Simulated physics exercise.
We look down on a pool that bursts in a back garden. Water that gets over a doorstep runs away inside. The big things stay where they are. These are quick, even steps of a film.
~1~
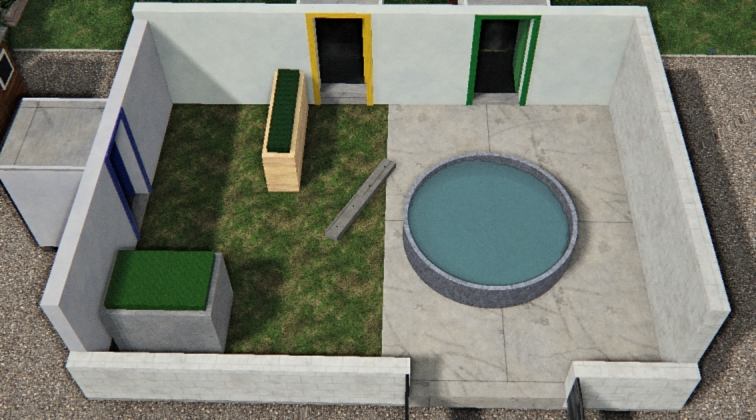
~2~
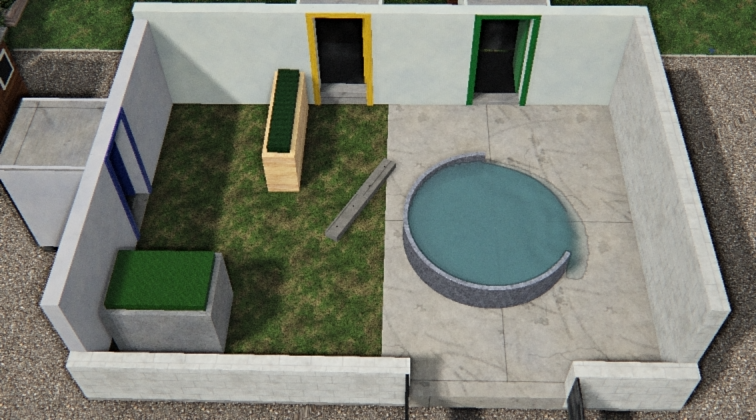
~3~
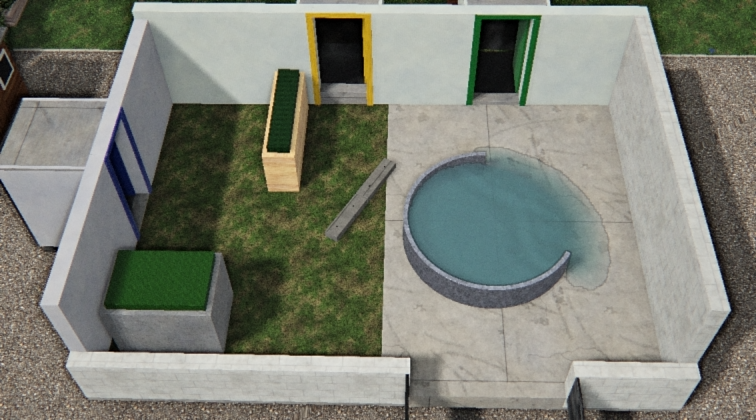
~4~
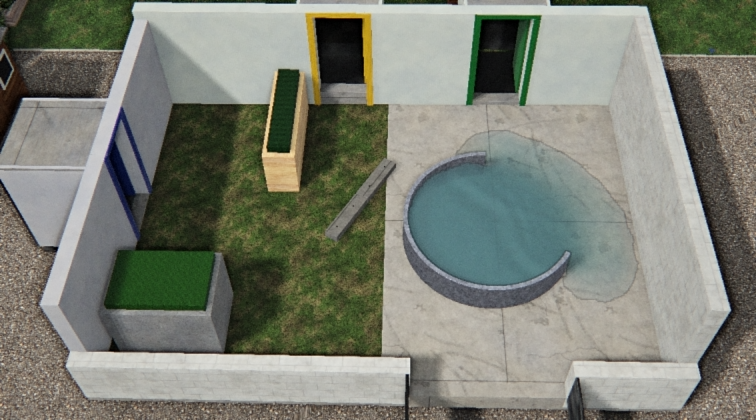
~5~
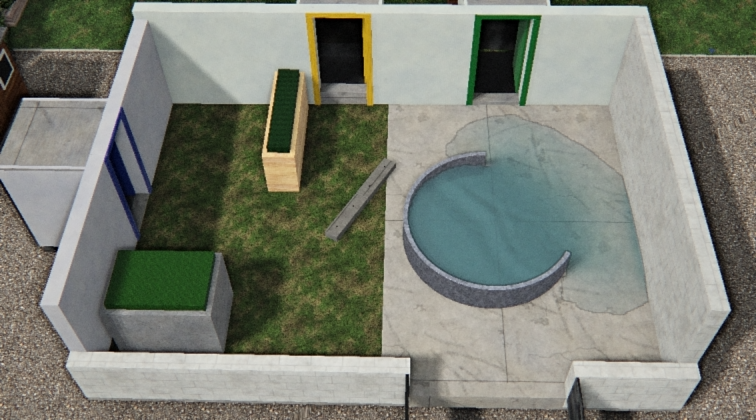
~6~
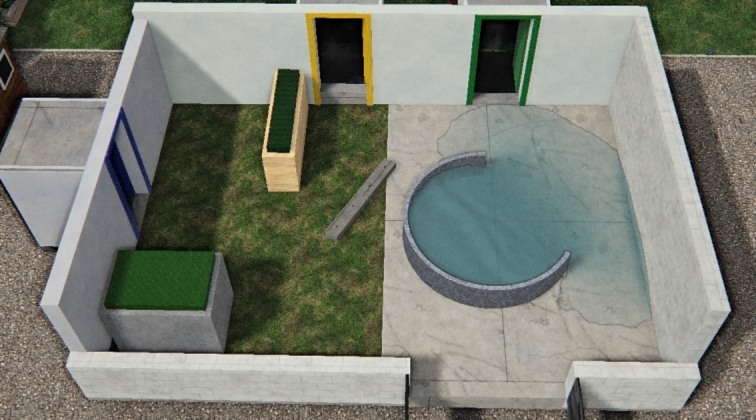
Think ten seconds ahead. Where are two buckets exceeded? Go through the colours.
In the end: The blue door admits no more than that; the green door lets in a lot; the yellow door admits no more than that.
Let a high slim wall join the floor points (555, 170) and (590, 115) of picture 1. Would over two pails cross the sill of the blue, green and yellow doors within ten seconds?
One by one: Blue door takes less; green door lets more in; yellow door stays under.
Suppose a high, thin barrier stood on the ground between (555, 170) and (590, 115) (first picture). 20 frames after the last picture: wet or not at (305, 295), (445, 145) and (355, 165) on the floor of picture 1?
One after the other: No water, wet, dry.
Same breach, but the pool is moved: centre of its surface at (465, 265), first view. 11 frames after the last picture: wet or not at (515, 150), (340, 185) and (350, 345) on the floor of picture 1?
One after the other: Flooded, not flooded, free of water.
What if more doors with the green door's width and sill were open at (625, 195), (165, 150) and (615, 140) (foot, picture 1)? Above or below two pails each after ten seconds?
In that order: Is over, lets less in, passes that mark.
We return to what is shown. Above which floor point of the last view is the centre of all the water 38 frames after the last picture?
Around (470, 202).
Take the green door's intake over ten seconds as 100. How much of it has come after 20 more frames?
Roughly 65 per cent.
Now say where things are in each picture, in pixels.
The first picture shows still water in the round tank at (489, 219).
In the second picture, the front is at a hidden place, out from the gap at (554, 200).
In the third picture, water pours out at (553, 202) and has run to (481, 151).
In the fourth picture, water pours out at (553, 202) and has run to (474, 139).
In the fifth picture, water pours out at (553, 203) and has run to (476, 125).
In the sixth picture, water pours out at (553, 203) and has run to (497, 105).
A moment on, water covers 20 % of the floor; the blue door not reached, the green door under two buckets in, the yellow door not reached.
Next, water covers 25 % of the floor; the blue door not reached, the green door over two buckets in, the yellow door not reached.
Then, water covers 35 % of the floor; the blue door not reached, the green door over two buckets in, the yellow door wet at the sill, nothing in.
Later, water covers 65 % of the floor; the blue door not reached, the green door far over two buckets in, the yellow door wet at the sill, nothing in.
In the end, water covers 90 % of the floor; the blue door not reached, the green door far over two buckets in, the yellow door wet at the sill, nothing in.
